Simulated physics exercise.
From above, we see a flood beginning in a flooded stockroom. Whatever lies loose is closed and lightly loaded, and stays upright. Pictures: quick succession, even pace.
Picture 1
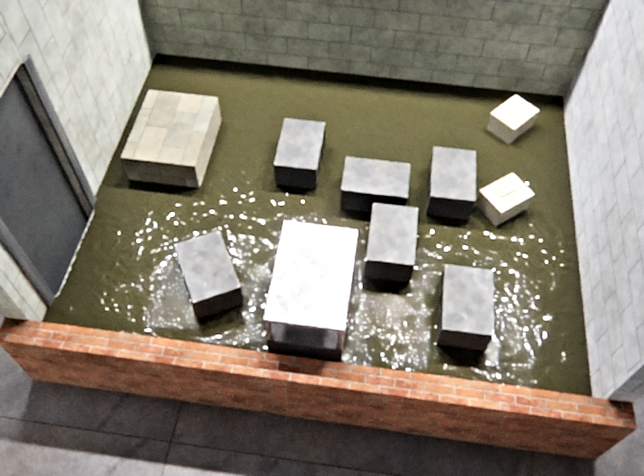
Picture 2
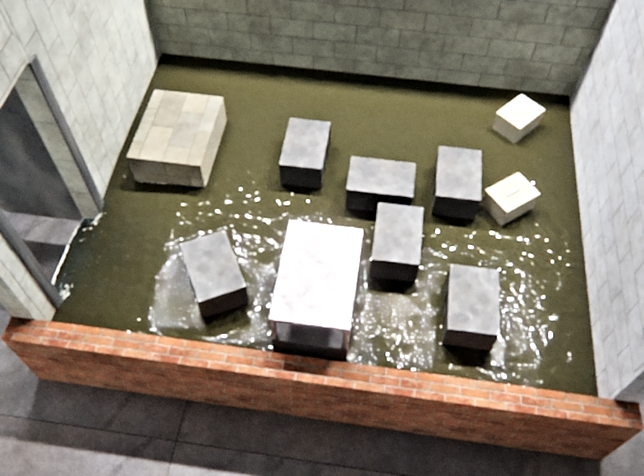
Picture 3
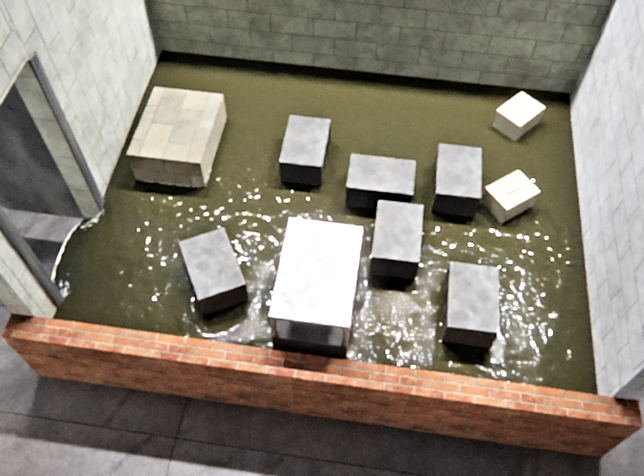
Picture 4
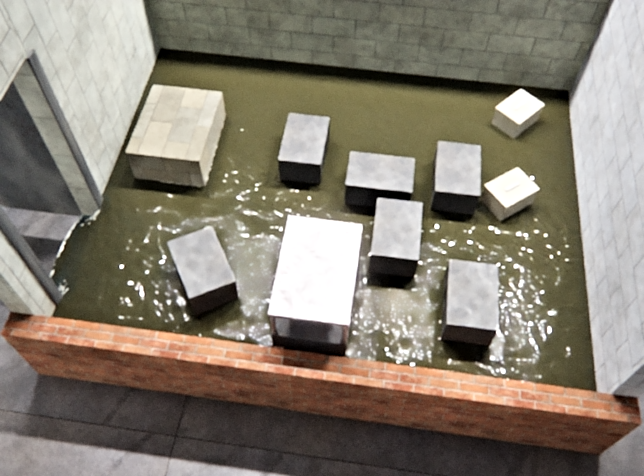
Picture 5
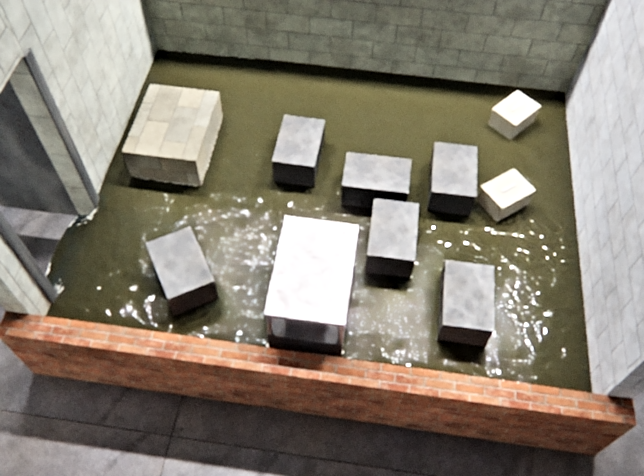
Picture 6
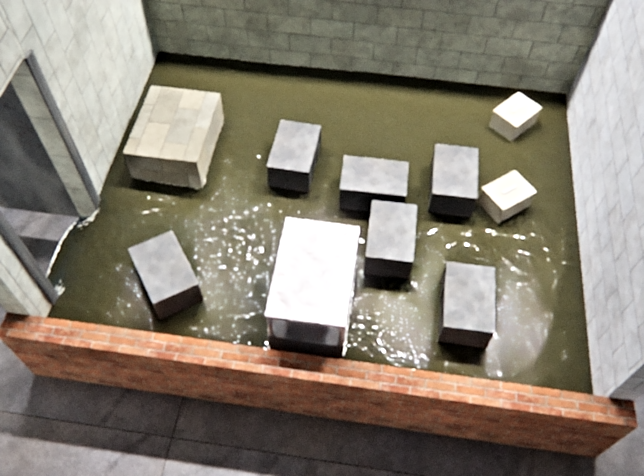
In a flooded stockroom seen from above, the door on the left opened onto the murky, rippling water, then the dark front-left crate drifted a short way left while the others barely moved.
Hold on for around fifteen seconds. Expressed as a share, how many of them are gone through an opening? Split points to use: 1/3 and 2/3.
From 1/3 to 2/3.
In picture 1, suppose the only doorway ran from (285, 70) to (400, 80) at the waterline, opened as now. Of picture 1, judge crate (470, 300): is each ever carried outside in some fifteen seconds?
My call: Inside.
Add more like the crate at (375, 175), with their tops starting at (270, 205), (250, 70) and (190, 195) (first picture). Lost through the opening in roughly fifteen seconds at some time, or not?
Lab note - results by position: Exited, retained, exited.
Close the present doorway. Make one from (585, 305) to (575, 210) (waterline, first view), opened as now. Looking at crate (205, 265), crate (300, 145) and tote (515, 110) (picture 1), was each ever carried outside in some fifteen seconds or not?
Turn by turn - stays put, departs, departs.
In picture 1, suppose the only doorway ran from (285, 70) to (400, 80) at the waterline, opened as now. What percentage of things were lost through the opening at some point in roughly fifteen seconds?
About 80 %.
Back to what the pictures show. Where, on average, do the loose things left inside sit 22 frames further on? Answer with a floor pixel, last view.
Centre of the remaining clutter: Around (367, 217).
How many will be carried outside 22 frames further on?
Tally: 3.
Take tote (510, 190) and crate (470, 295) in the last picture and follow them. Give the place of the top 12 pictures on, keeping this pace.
About (473, 184) and (430, 281).
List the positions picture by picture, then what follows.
A crate at (207, 265) floats; a crate at (300, 143), afloat; 0 of 8 have shifted, in the first picture.
A crate at (212, 265) floats; a crate at (305, 143) floats; 0 of 8 have shifted, in the second picture.
A crate at (211, 263) floats; a crate at (306, 140), afloat; 0 of 8 have shifted, in the third picture.
A crate at (201, 261), afloat, close to its start; a crate at (304, 138) floats; 1 of 8 have shifted, in the fourth picture.
A crate at (179, 262), afloat, close to its start; a crate at (299, 140), afloat; 1 of 8 have shifted, in the fifth picture.
A crate at (163, 266) floats, a stride from its start; a crate at (295, 146) floats, close to its start; 2 of 8 have shifted, in the sixth picture.
A moment on, 0 of 8 are out; 8 afloat.
Next, 1 of 8 are out; 7 afloat.
Later, 3 of 8 are out; 5 afloat.
In the end, 4 of 8 are out; 4 afloat.
